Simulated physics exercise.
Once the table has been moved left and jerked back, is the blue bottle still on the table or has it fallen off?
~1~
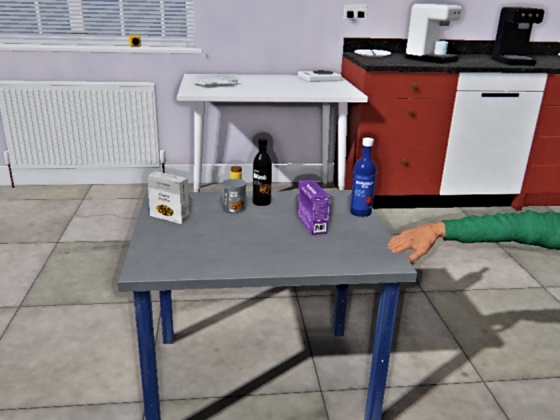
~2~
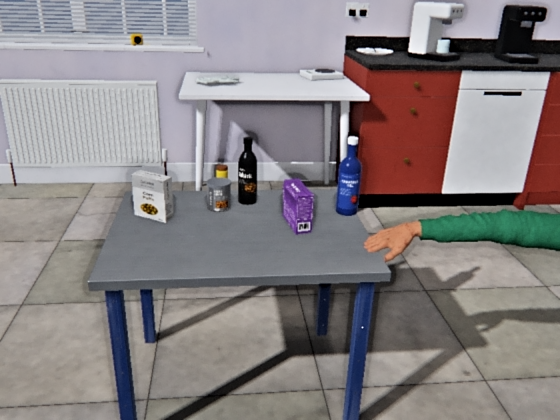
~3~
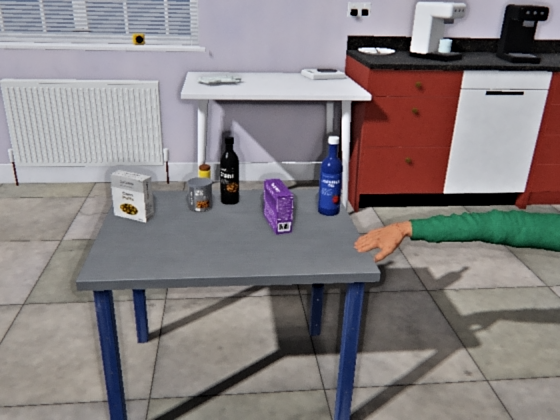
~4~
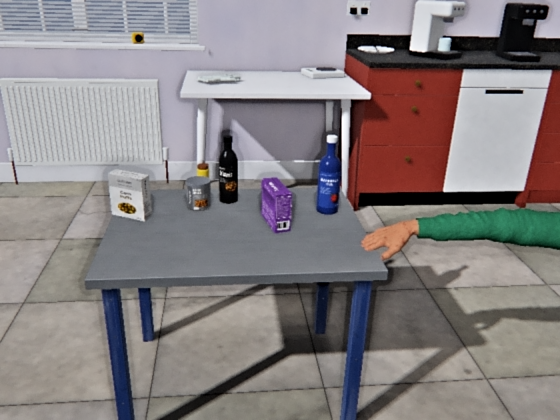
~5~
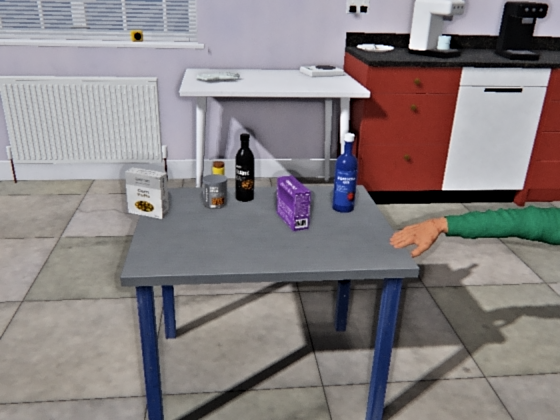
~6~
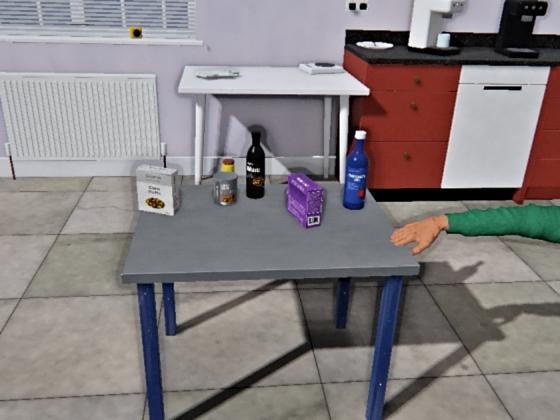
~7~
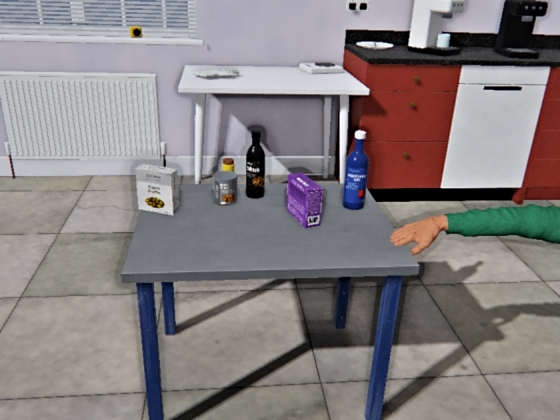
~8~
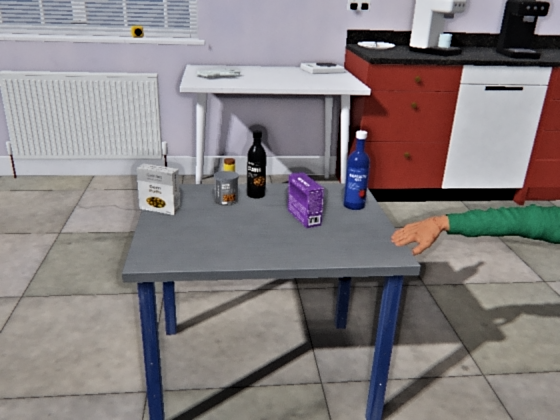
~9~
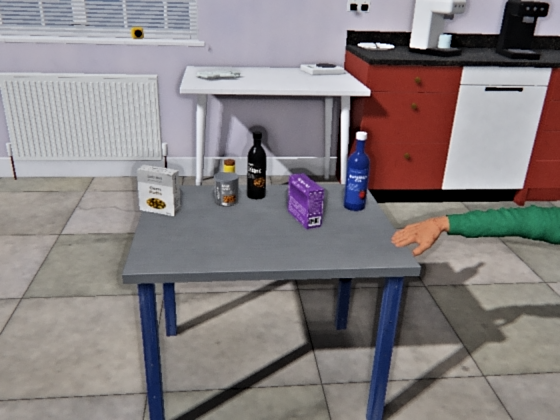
The blue bottle is still on the table, standing upright near the back right.
